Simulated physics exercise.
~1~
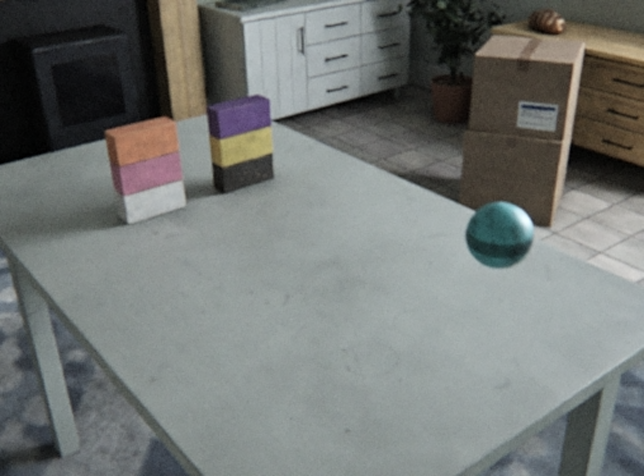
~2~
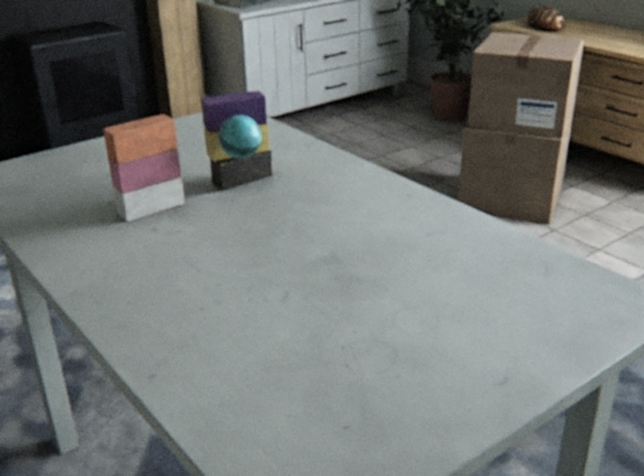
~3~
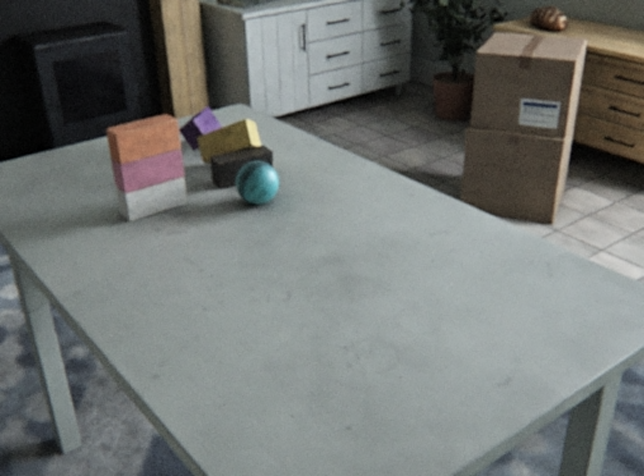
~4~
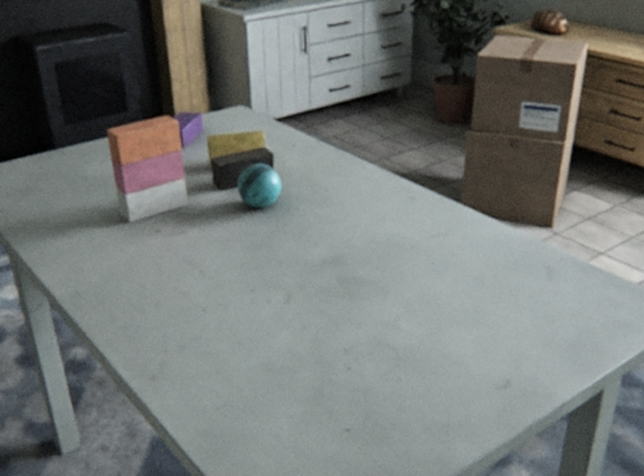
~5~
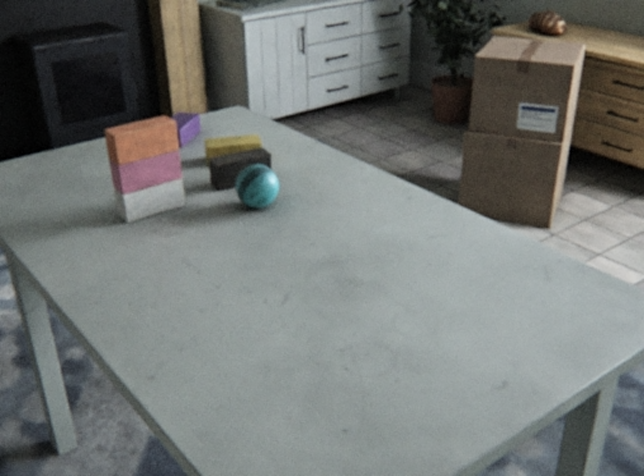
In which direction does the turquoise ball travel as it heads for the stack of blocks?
The turquoise ball travels to the left, from the right side of the view toward the stack with the purple block on top.
